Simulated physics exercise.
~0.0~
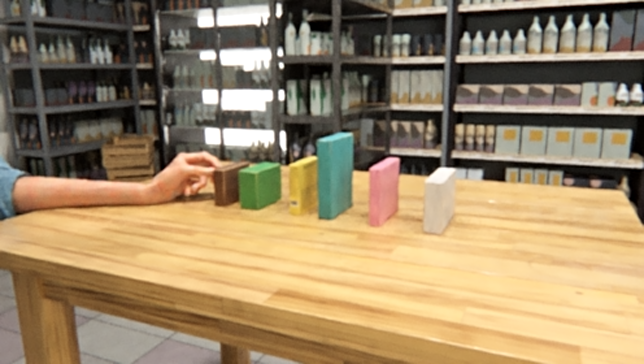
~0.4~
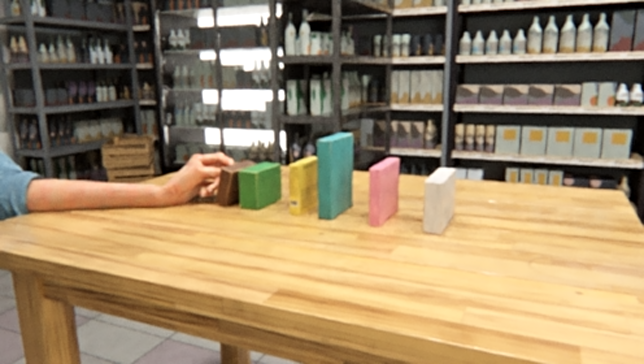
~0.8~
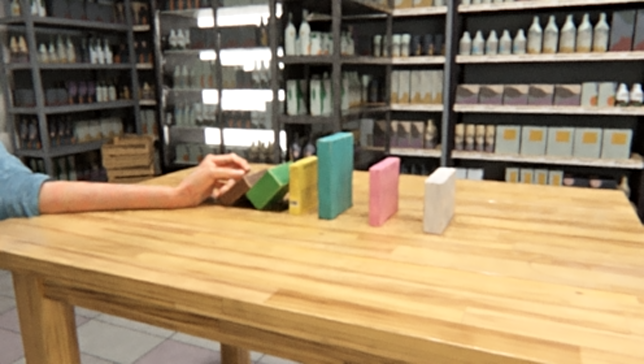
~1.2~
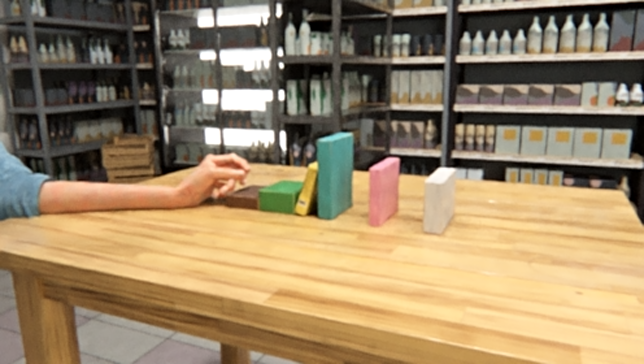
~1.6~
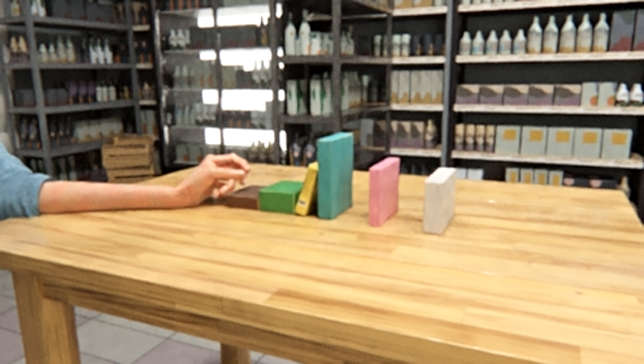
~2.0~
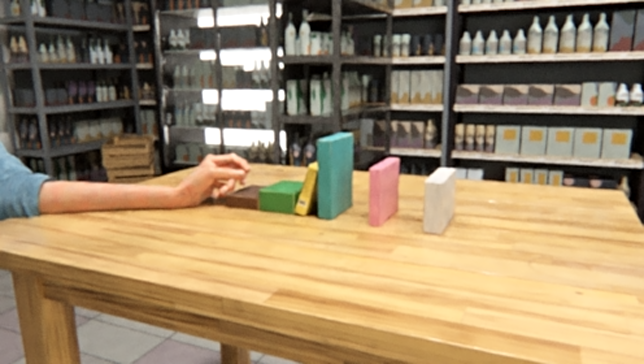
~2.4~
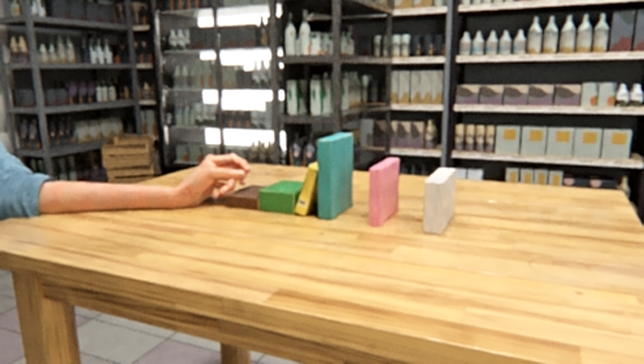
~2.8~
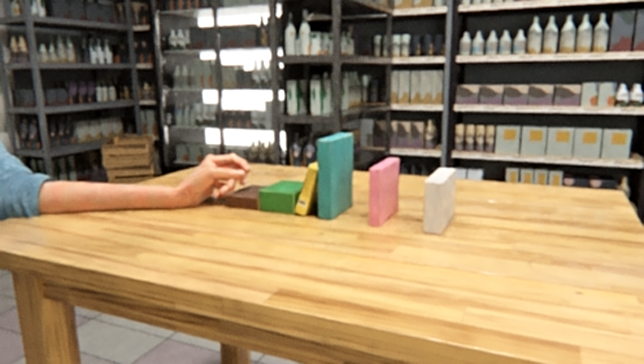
A hand tips the brown block, toppling the green one, and the yellow leans against turquoise.
